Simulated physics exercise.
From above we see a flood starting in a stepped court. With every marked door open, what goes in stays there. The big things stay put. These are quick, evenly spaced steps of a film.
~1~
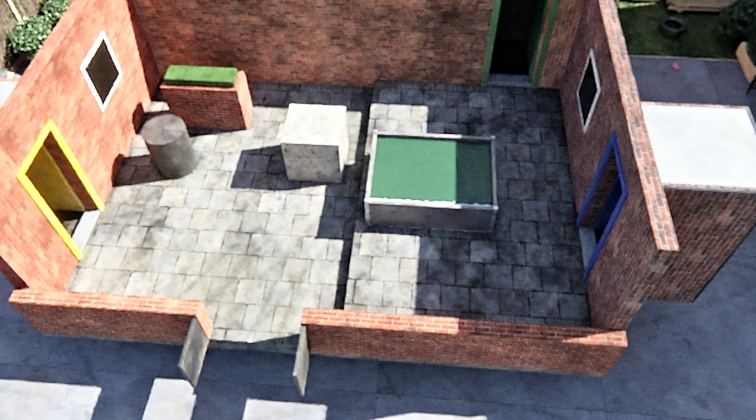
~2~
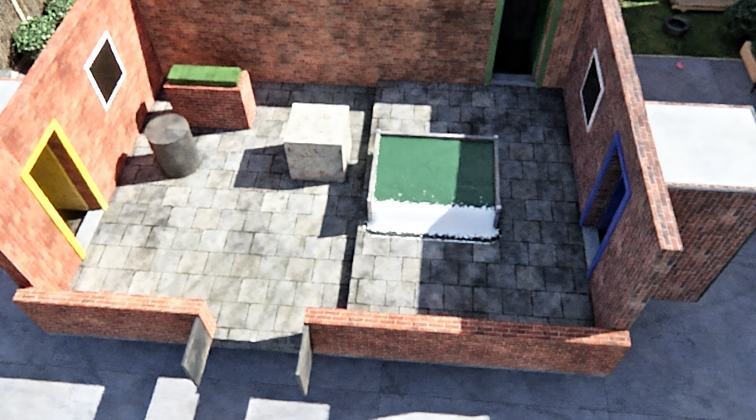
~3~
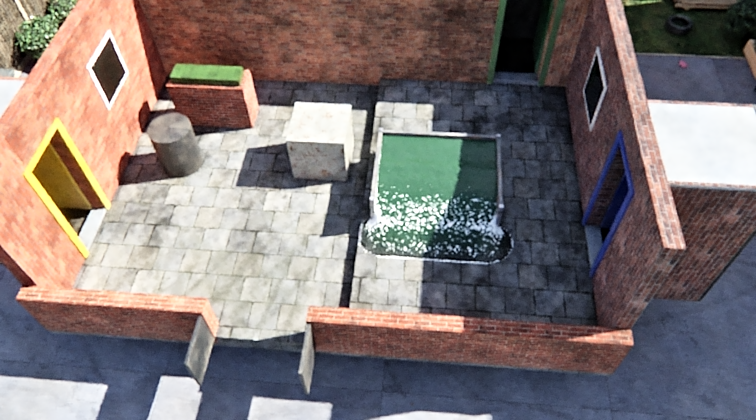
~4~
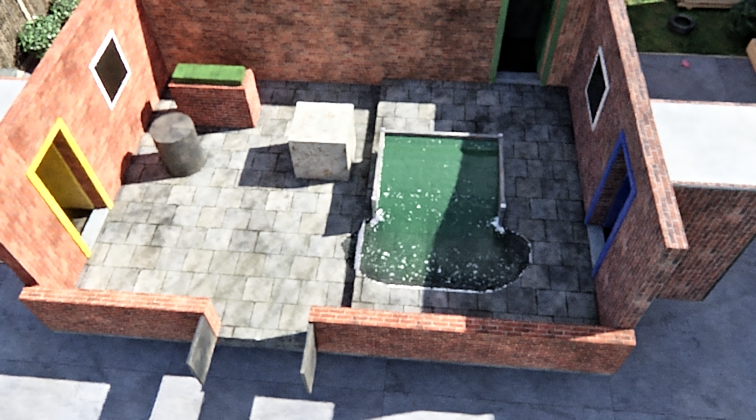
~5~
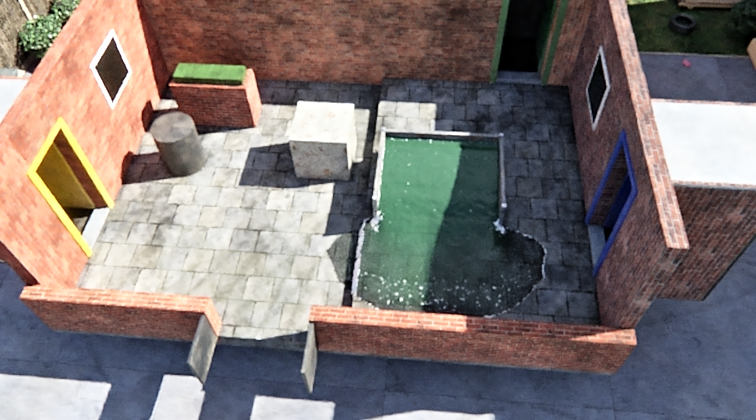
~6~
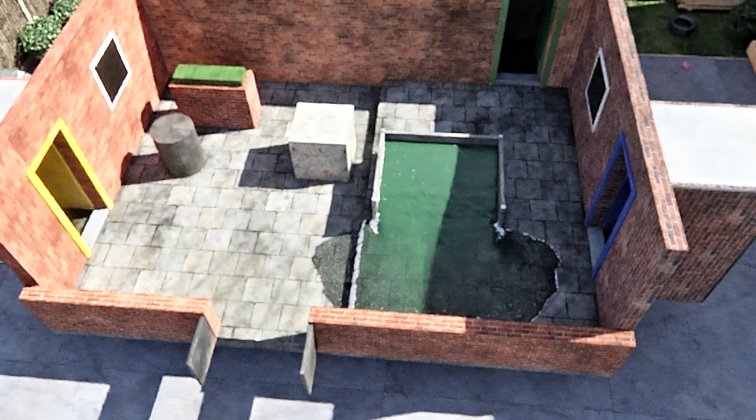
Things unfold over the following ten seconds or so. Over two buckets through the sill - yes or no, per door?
Yellow door - no, green door - no, blue door - yes.
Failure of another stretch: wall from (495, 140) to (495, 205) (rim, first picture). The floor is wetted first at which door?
Lab note - earliest arrival at the blue-painted one.
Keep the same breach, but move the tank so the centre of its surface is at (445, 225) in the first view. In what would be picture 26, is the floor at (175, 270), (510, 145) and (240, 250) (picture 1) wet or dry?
Soaked, soaked, soaked.
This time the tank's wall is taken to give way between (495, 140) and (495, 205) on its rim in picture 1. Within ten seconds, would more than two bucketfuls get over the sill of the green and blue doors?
I'd say the green door gets more, but the blue door gets more.
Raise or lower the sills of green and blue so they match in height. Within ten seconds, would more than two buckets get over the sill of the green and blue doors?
Looking at both, green receives more, and blue receives less.
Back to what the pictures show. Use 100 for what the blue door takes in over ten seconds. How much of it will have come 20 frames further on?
It would be roughly 20 percent of the ten-second total.
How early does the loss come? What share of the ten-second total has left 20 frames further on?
Something close to 45 percent by that point.
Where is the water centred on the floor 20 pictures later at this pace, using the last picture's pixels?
Centre point: Around (423, 268).
A moment on, water covers 20 % of the floor; the yellow door not reached, the green door not reached, the blue door not reached.
Next, water covers 20 % of the floor; the yellow door not reached, the green door not reached, the blue door not reached.
Then, water covers 45 % of the floor; the yellow door not reached, the green door not reached, the blue door under two buckets in.
Later, water covers 60 % of the floor; the yellow door under two buckets in, the green door wet at the sill, nothing in, the blue door over two buckets in.
In the end, water covers 90 % of the floor; the yellow door under two buckets in, the green door wet at the sill, nothing in, the blue door over two buckets in.
